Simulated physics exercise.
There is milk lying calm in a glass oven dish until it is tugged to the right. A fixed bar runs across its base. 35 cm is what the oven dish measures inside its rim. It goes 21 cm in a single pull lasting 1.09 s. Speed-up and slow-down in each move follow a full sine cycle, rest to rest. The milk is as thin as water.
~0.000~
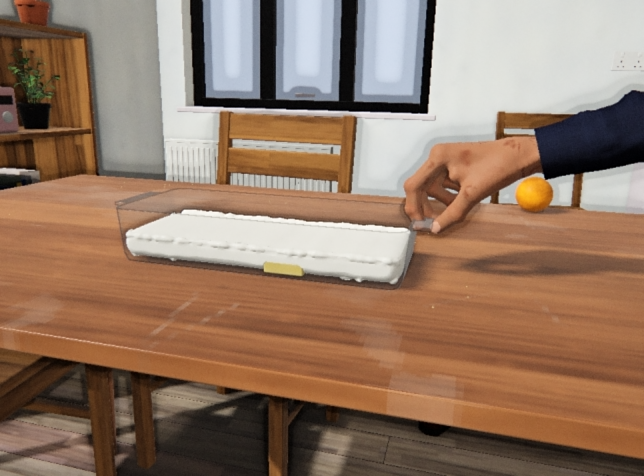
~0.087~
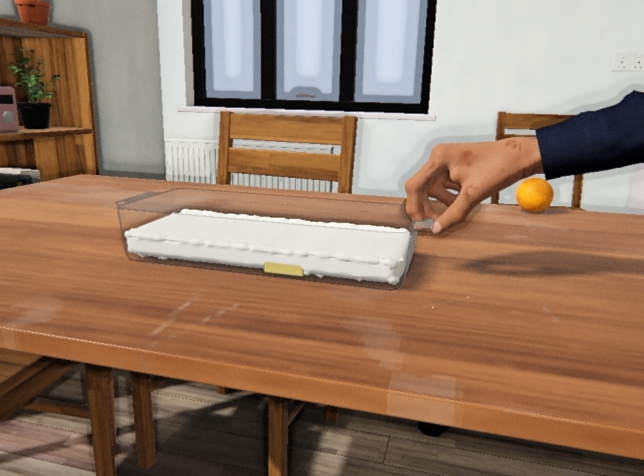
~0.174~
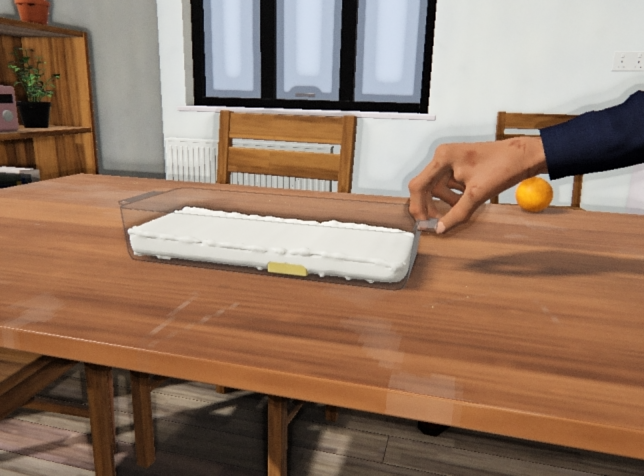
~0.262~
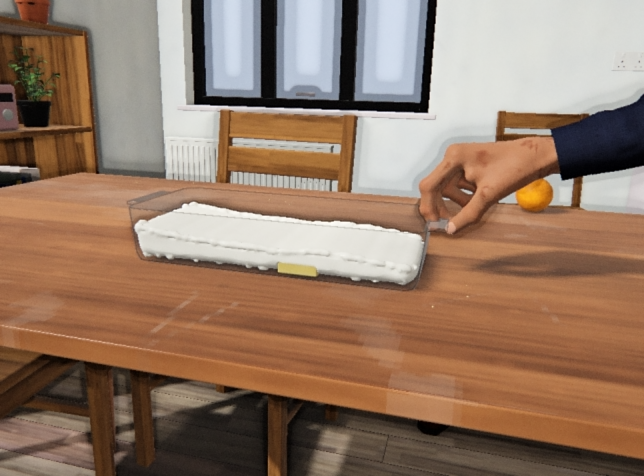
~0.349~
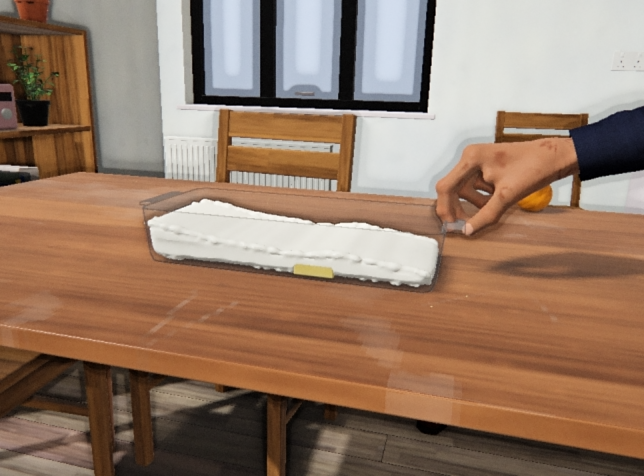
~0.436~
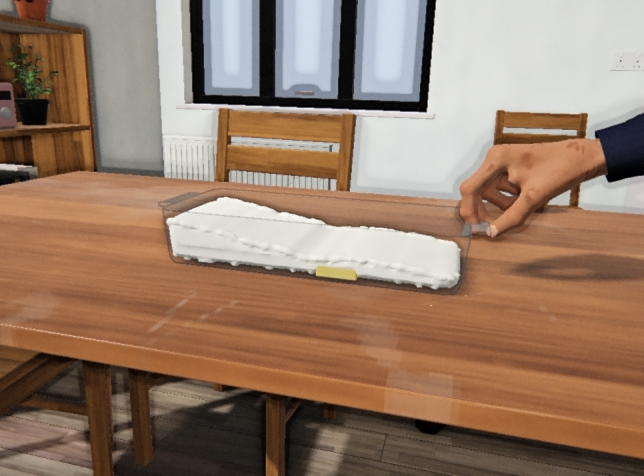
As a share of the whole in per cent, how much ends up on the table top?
2 %.
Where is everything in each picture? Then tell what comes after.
In the first frame, 0.0 cm from the start; oven dish, level (155, 221) left, (409, 245) right, rim (415, 220); the milk stands 33 mm below the rim; the top of the bar is at (284, 264).
In the second frame, 0.1 cm from the start; oven dish, level (155, 220) left, (410, 245) right.
In the third frame, 0.5 cm from the start; oven dish, level (158, 217) left, (413, 248) right.
In the fourth frame, 1.7 cm from the start; oven dish, level (165, 213) left, (423, 251) right.
In the fifth frame, 3.7 cm from the start; oven dish, level (177, 210) left, (431, 253) right.
In the sixth frame, 6.4 cm from the start; oven dish, level (195, 208) left, (441, 254) right.
By 0.67 s it has gone 15 cm; 0 per cent is out over the left end and 0 over the right.
By 0.91 s it has gone 20 cm; 0 per cent is out over the left end and 0 over the right.
By 1.14 s it has gone 21 cm; 0 per cent is out over the left end and 2 over the right.
By 1.38 s it has gone 21 cm; 0 per cent is out over the left end and 2 over the right.
At rest 2 per cent is out in all, 0 of it over the left end.
